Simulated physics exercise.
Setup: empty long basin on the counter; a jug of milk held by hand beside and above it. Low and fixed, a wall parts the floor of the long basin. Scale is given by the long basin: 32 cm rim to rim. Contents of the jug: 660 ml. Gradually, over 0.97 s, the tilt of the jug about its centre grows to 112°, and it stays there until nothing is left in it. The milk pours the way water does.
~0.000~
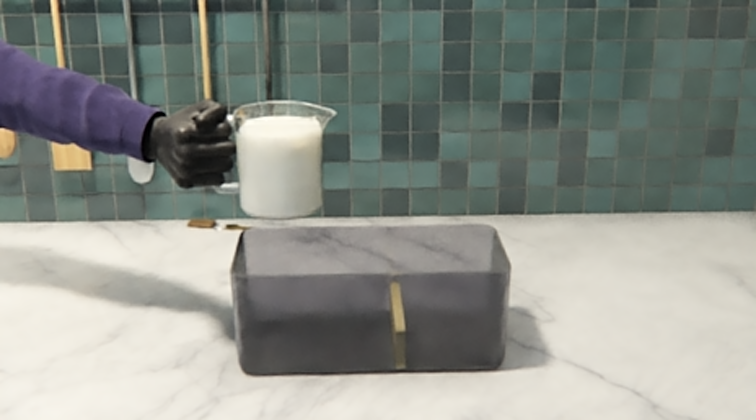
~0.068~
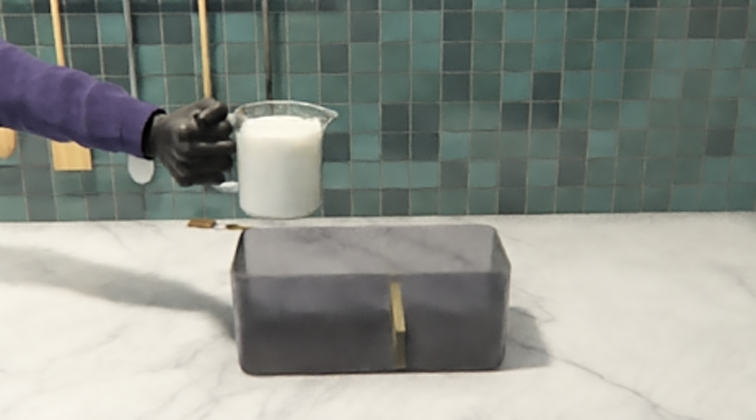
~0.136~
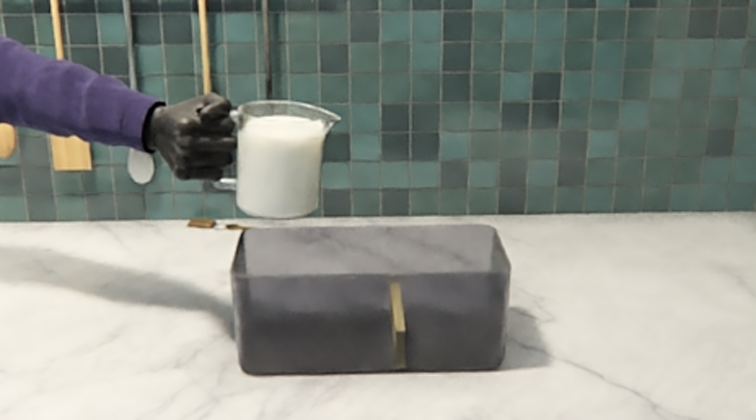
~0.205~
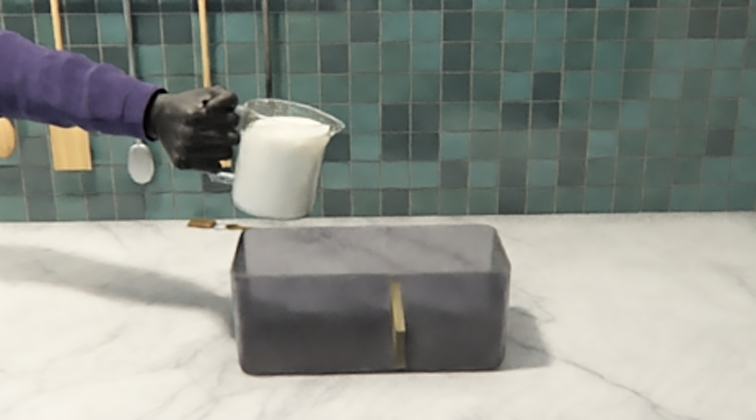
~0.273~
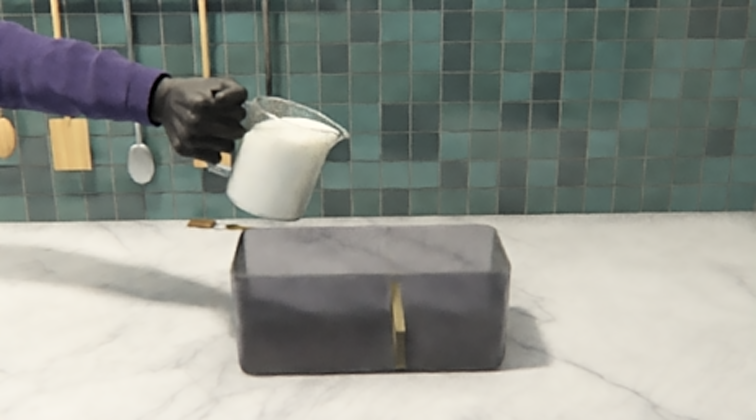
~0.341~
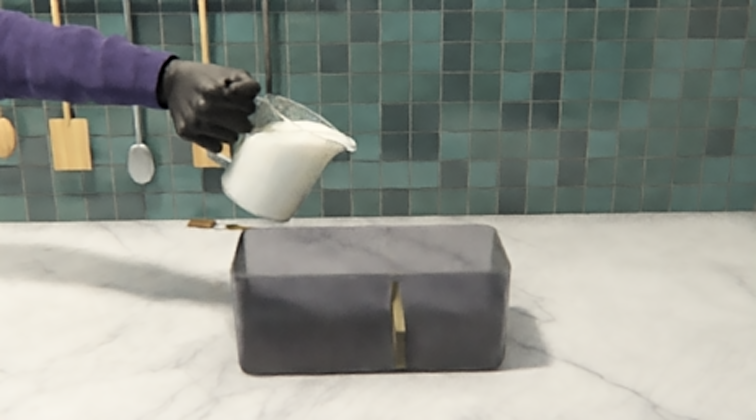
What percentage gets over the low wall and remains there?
34 %.
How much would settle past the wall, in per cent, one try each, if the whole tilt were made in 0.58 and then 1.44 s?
I'd expect close to 20 per cent and then close to 45 per cent.
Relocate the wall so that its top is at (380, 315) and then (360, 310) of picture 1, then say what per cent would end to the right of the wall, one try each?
In order, 70 and 85 per cent.
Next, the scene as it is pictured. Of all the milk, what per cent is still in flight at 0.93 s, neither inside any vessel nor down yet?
Near 8 per cent, I'd say.
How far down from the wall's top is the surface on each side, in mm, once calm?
The left side gives some 32 mm, the right side some 36 mm.
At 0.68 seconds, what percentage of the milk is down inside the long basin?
22 %, roughly.
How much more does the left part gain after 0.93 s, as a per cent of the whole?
I'd put it at some 16 percent.
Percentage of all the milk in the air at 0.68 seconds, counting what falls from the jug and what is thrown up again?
Around 18 percent.
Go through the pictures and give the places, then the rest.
It leans 0°; its right rim is at (336, 112); the milk meets the walls at (238, 125) and (321, 125); the long basin's rim runs from (236, 252) to (502, 248); the wall's top is at (397, 306), in the first picture.
It leans 1°; its right rim is at (338, 114); the milk meets the walls at (239, 125) and (322, 125), in the second picture.
It leans 5°; its right rim is at (341, 118); the milk meets the walls at (243, 125) and (325, 127), in the third picture.
It leans 12°; its right rim is at (345, 125); the milk meets the walls at (244, 127) and (330, 128), in the fourth picture.
It leans 21°; its right rim is at (350, 135); the milk meets the walls at (245, 135) and (340, 130), in the fifth picture.
It leans 31°; its right rim is at (353, 147); the milk meets the walls at (241, 146) and (349, 139); 1 per cent is over the edge, in the sixth picture.
Then, 0.68 s in, the tilt is 89° and 59 per cent is still to pour, 7 is left of the wall and 15 right of it.
Then, 0.93 s in, the tilt is 111° and 11 per cent is still to pour, 48 is left of the wall and 33 right of it.
Then, 1.19 s in, the tilt is 112° and 0 per cent is still to pour, 65 is left of the wall and 33 right of it.
Then, 1.47 s in, the tilt is 112° and 0 per cent is still to pour, 65 is left of the wall and 34 right of it.
Finally, 65 per cent lies left of the wall, 34 right of it and 1 outside.
